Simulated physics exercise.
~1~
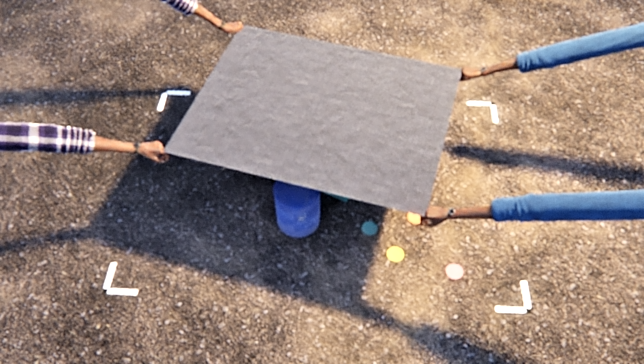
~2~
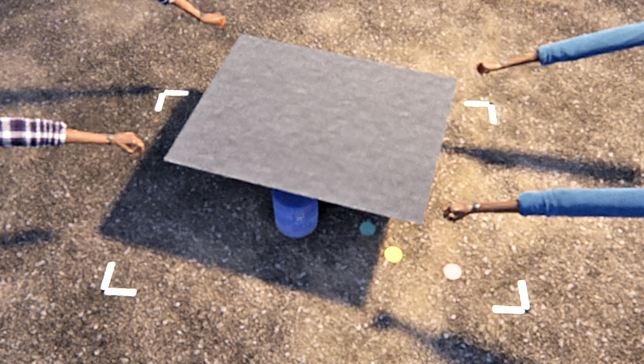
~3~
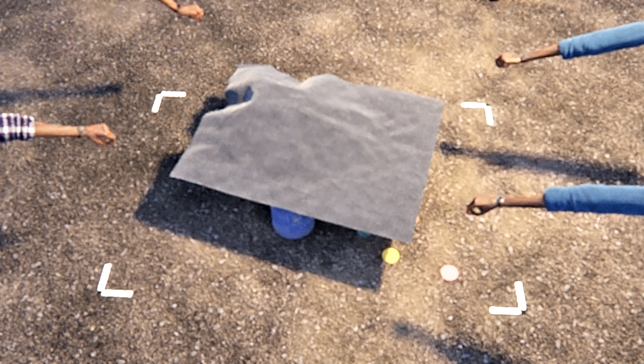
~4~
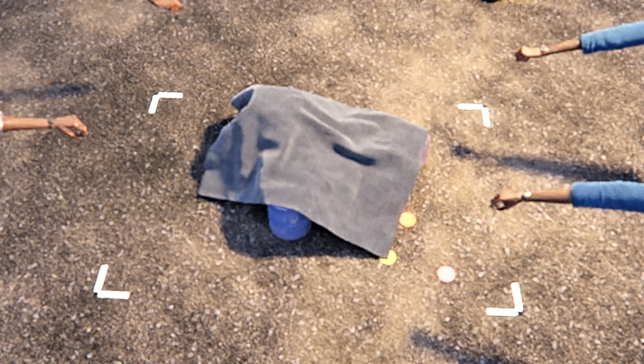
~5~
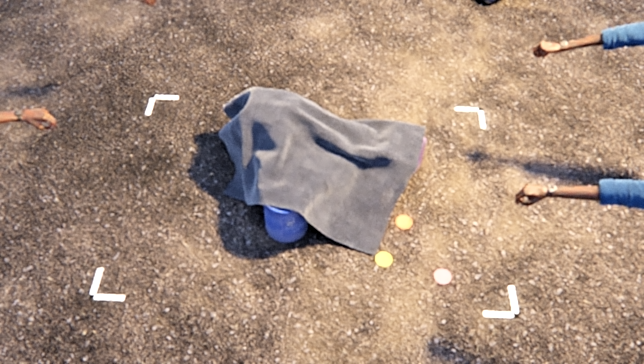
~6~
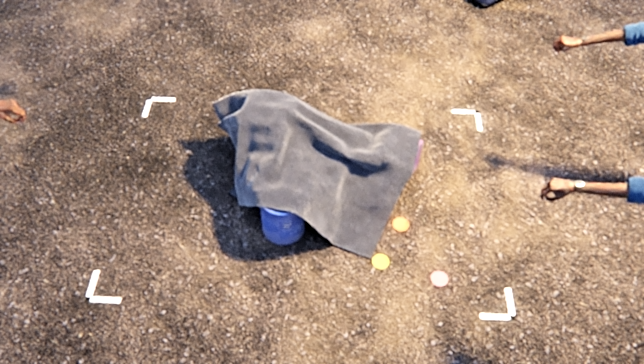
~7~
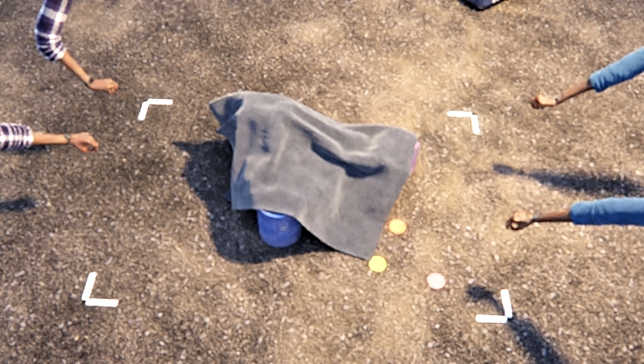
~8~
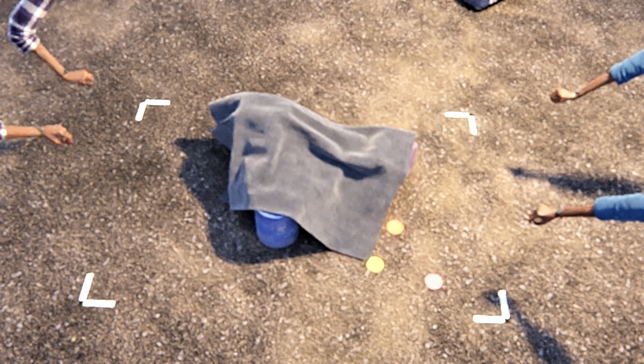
The footage shows two pairs of hands holding a grey sheet level over a blue bin and small discs on rough ground, then letting go; it drops and drapes over the bin, hiding the teal disc while the yellow, orange and pink ones stay uncovered.
